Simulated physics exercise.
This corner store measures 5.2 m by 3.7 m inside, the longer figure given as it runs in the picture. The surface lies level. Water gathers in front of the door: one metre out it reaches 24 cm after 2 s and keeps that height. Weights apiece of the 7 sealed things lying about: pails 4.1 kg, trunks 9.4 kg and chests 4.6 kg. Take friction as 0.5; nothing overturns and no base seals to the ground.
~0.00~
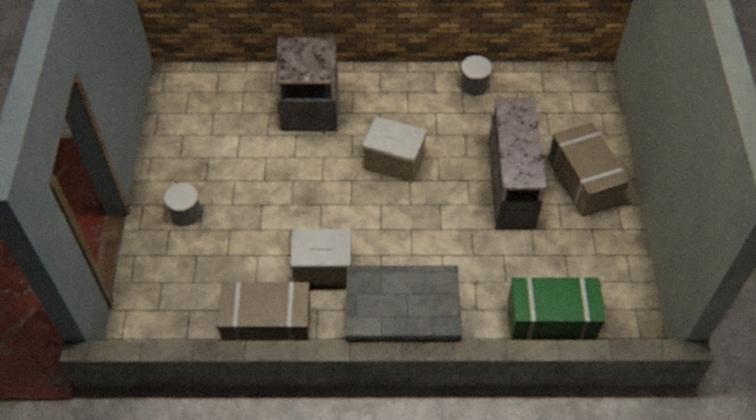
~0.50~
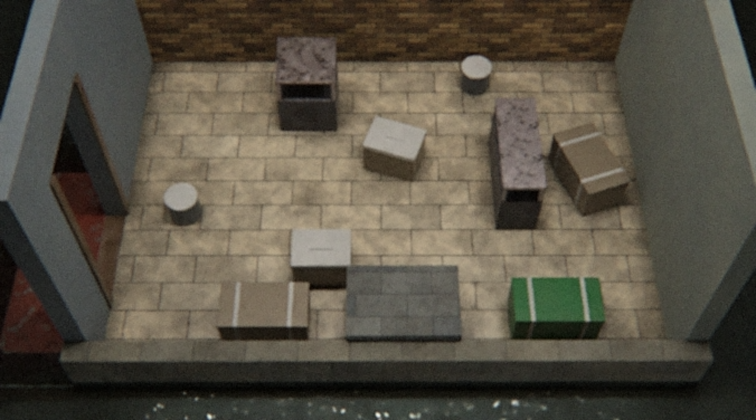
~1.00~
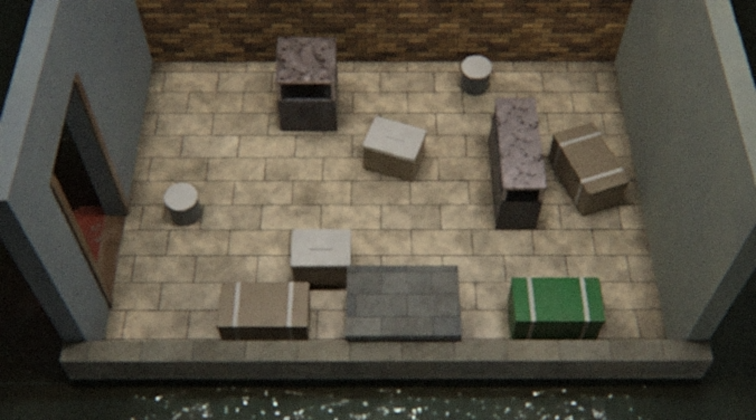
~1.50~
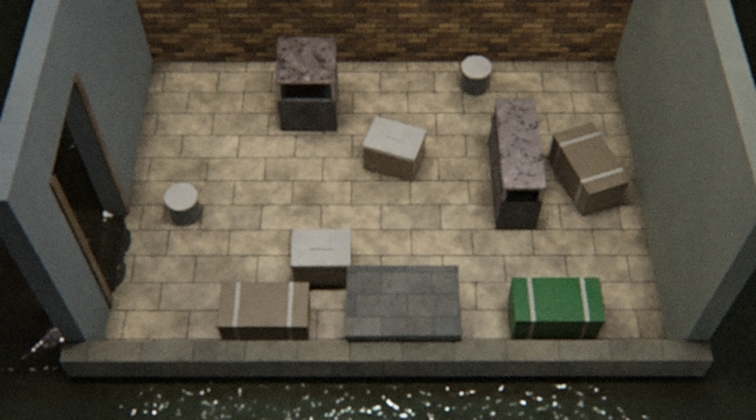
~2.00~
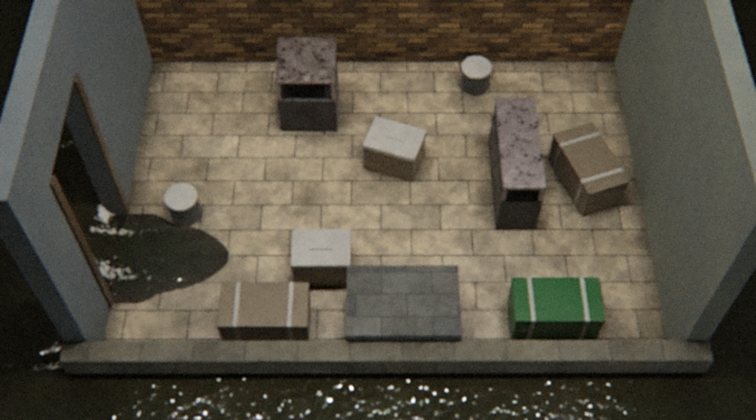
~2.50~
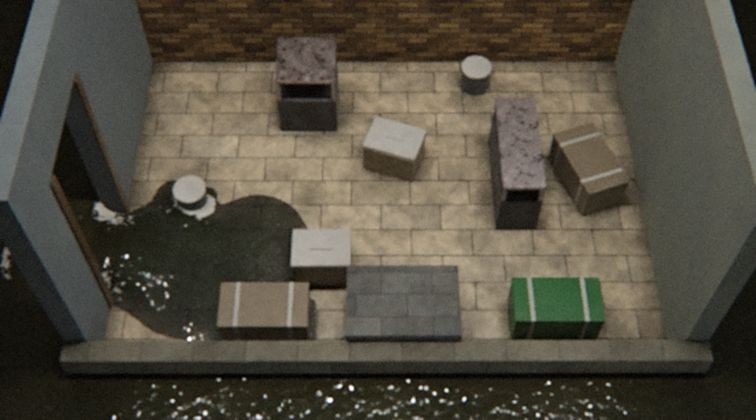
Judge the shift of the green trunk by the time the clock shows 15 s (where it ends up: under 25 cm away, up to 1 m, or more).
Green trunk moves a short way.
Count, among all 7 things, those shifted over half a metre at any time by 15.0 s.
That makes 7.
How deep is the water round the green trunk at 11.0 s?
About 11 cm.
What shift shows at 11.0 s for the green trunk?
About 50 cm.
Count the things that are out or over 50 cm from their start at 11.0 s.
By then 6.
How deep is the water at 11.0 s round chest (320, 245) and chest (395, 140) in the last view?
About 11 and 6 cm.
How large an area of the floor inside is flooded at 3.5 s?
About 7.5 m2.
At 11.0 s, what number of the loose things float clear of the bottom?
At that moment 6.
After 3.5 s the green trunk is near (558, 299), 0.0 m from its start, aground; 2 afloat.
After 6.8 s the green trunk is near (559, 303), 0.0 m from its start, aground; 4 afloat.
After 11.0 s the green trunk is near (505, 299), 0.5 m from its start, afloat; 6 afloat.
After 15.0 s the green trunk is near (534, 237), 0.6 m from its start, afloat; 6 afloat.
